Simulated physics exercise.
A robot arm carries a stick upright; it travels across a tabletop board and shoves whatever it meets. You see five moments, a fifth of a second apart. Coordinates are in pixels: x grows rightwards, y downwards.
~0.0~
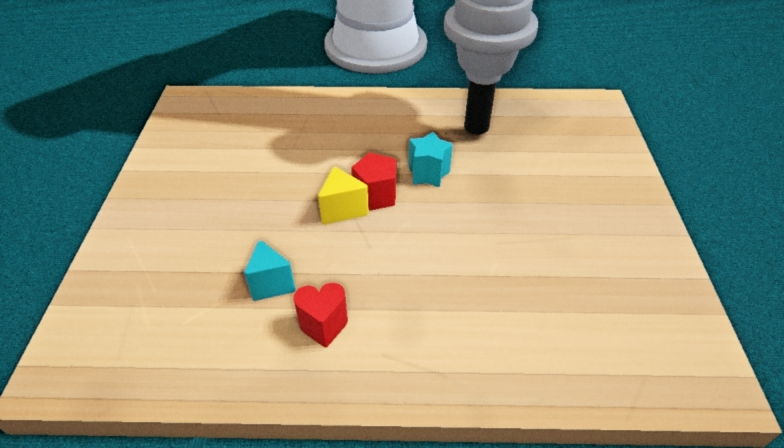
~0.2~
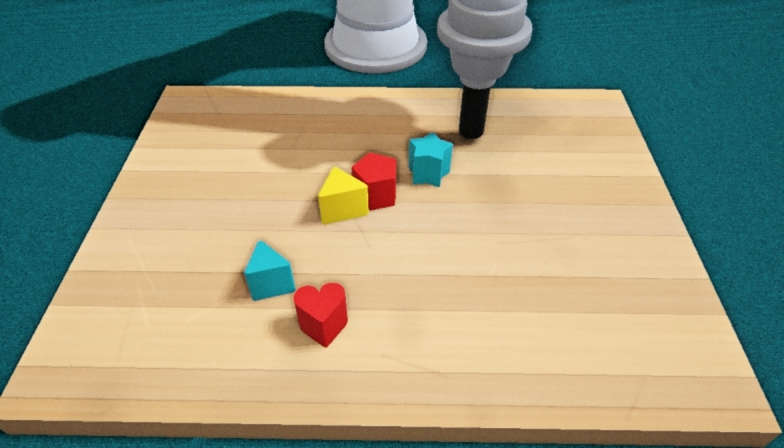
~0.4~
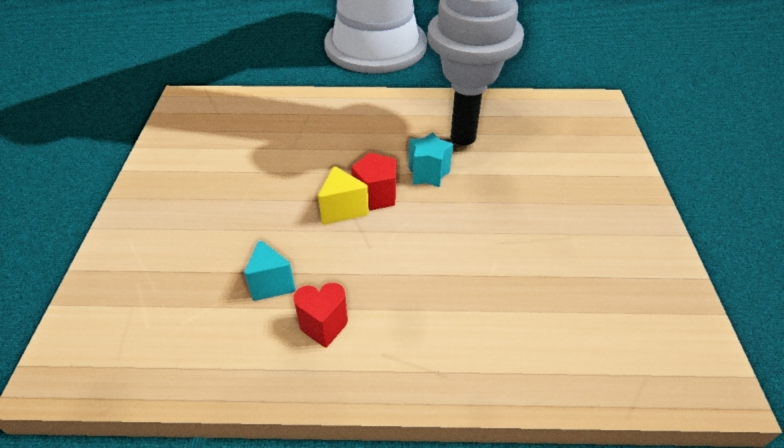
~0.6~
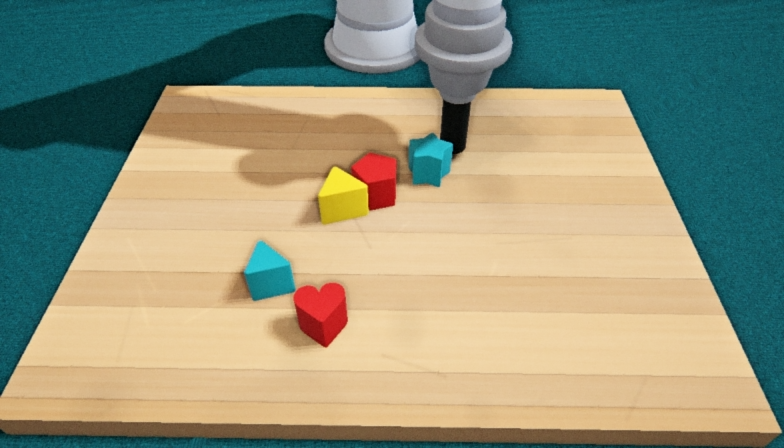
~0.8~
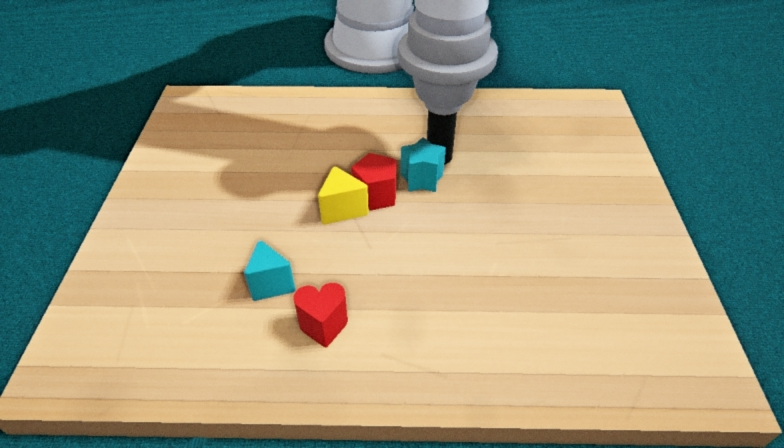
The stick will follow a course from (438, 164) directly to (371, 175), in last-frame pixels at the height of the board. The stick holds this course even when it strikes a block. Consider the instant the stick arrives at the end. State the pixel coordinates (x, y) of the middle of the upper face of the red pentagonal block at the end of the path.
Around pixel (365, 183).
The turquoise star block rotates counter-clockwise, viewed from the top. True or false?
That statement is accurate.
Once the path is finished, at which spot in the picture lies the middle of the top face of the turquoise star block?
Most likely (399, 162).
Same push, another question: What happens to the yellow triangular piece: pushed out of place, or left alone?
That block ends up displaced.
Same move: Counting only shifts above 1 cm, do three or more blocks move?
In short: Yes.
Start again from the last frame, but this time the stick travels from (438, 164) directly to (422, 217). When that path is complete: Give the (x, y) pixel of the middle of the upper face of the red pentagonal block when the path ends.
In the picture, it is at (352, 184).
The first path, step by step. Halfway along, stick at (405, 162); yellow triangular piece at (332, 186), turned 20° clockwise; red pentagonal block at (366, 176); turquoise star block at (404, 161), turned 35° anticlockwise.
At the end, stick at (371, 168); yellow triangular piece at (328, 189), turned 30° clockwise; red pentagonal block at (365, 183), turned 15° clockwise; turquoise star block at (399, 162), turned 65° anticlockwise.
